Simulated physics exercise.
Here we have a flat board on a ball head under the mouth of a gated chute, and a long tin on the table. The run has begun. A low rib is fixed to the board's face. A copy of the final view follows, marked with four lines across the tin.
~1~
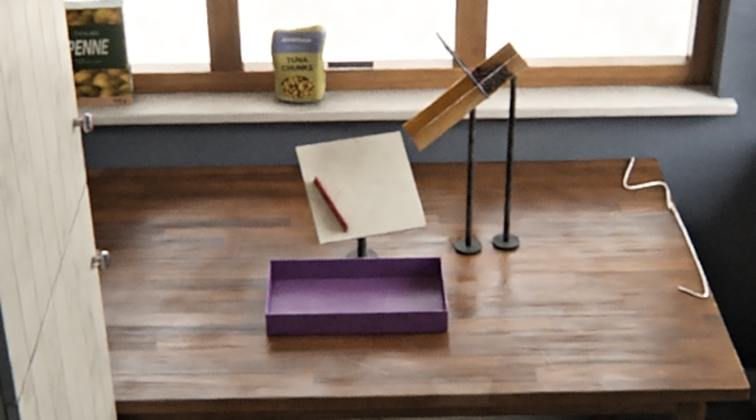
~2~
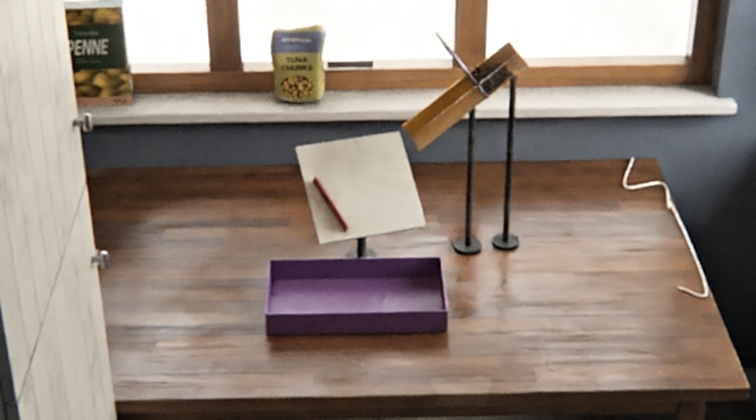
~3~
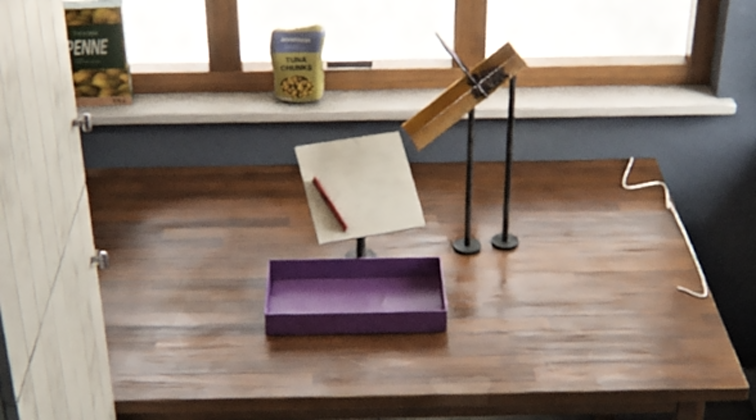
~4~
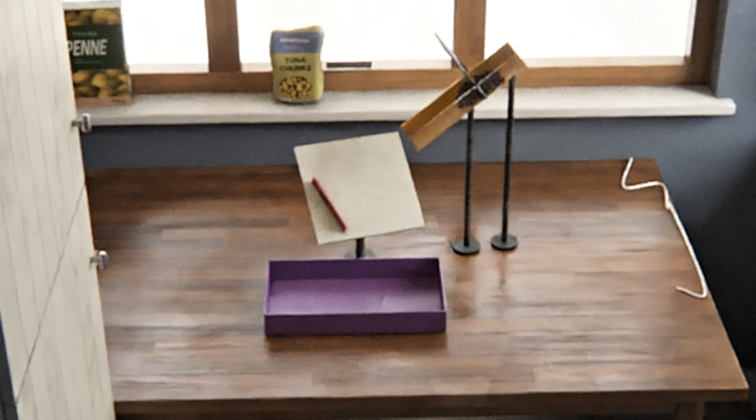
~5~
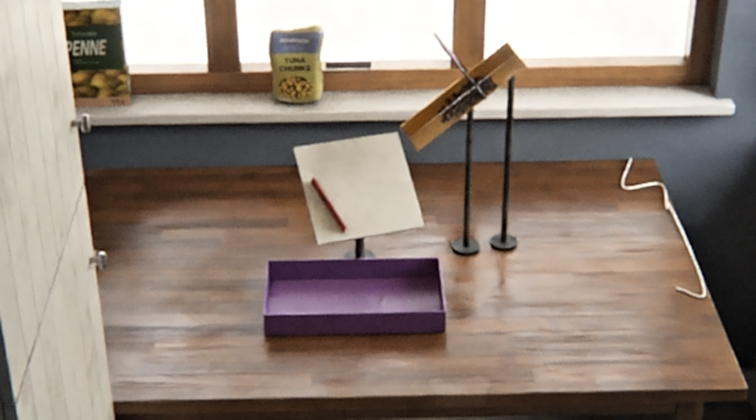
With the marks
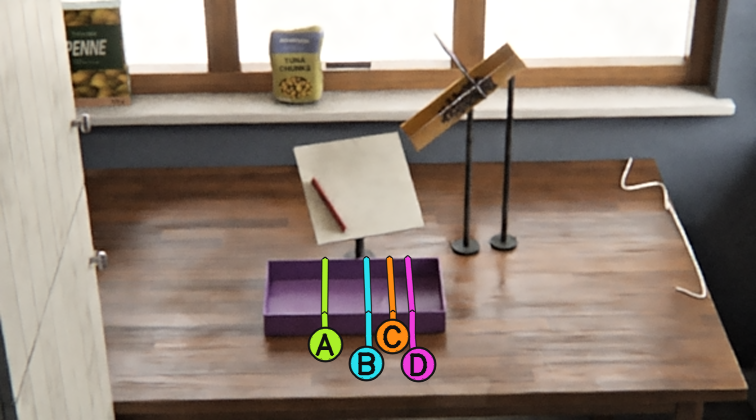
To begin with, a small dark load sits near the upper end of a sloping wooden chute, above a tilted pale board with a red strip and an empty purple tin. The load then slides a short way down and left, spreading along the chute, while the board and tin stay still.
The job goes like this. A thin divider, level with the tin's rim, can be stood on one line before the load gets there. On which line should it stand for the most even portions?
Use line B.
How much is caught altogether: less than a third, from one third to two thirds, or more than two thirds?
It is more than two thirds.
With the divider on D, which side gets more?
Left.
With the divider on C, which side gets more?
Left.
On the marked copy, line A crosses the front rim at (324, 313); line B crosses the front rim at (368, 313); line C crosses the front rim at (392, 312); line D crosses the front rim at (412, 312).
With A, of what is caught, just a few on the left of the divider, almost all on the right.
With B, of what is caught, roughly two thirds on the left of the divider, roughly a third on the right.
With C, of what is caught, the larger part on the left of the divider, about a tenth on the right.
With D, of what is caught, almost all on the left of the divider, just a few on the right.
